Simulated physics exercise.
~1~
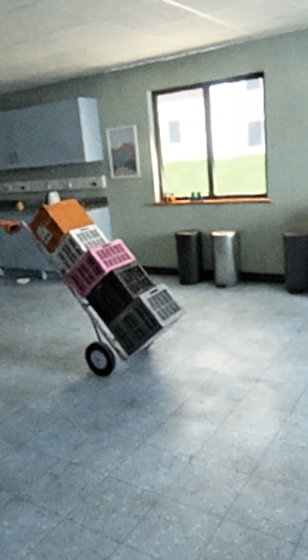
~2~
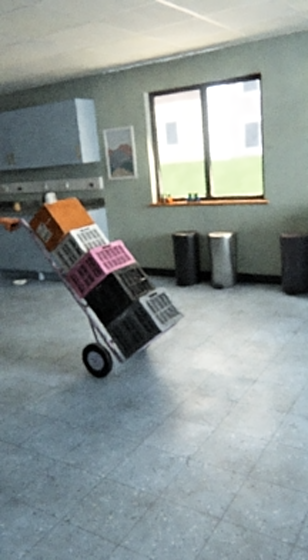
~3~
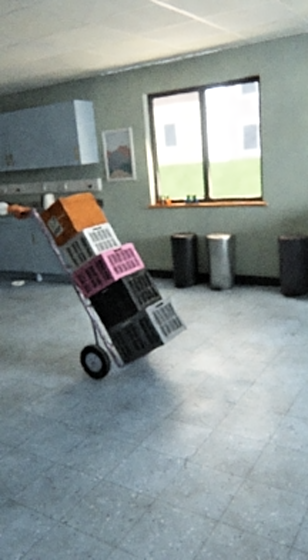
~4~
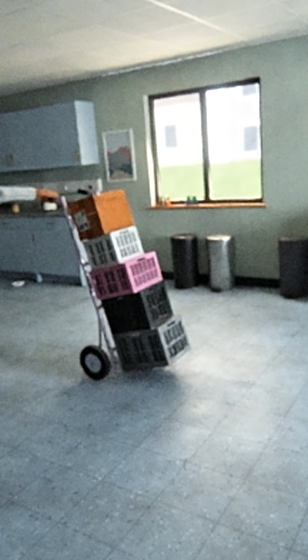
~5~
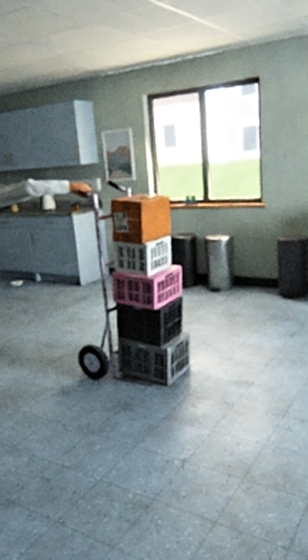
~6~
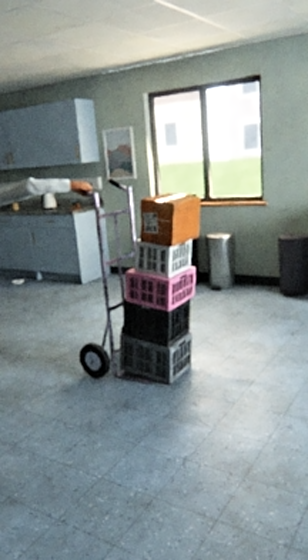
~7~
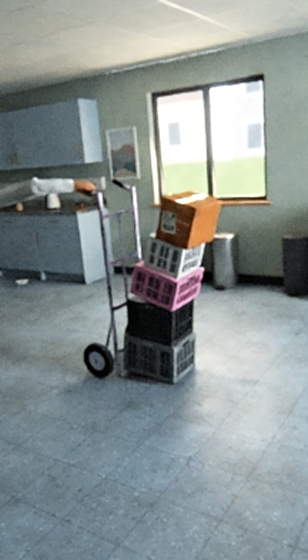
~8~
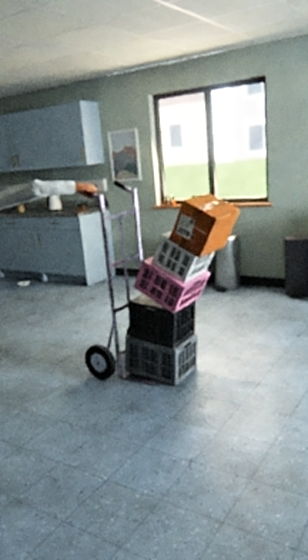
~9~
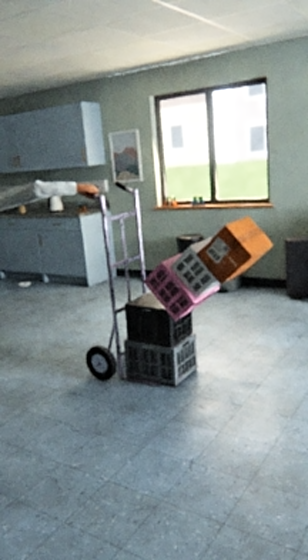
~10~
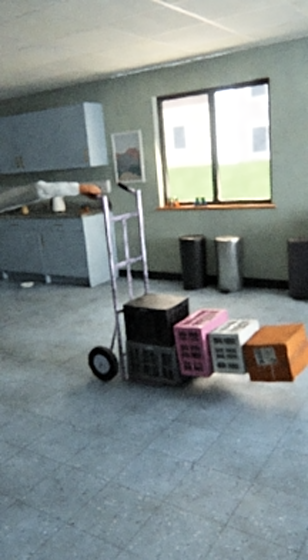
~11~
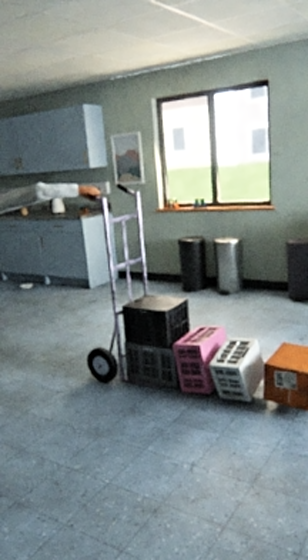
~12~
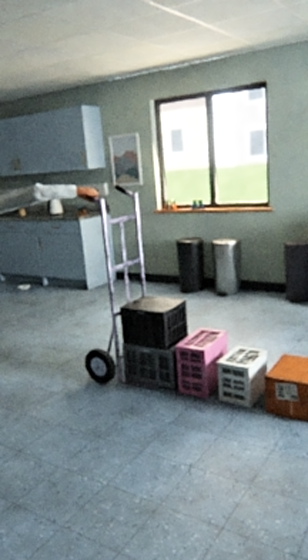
In a tiled room, a hand tilts a loaded hand truck upright, the orange box, white crate and pink crate toppling right.
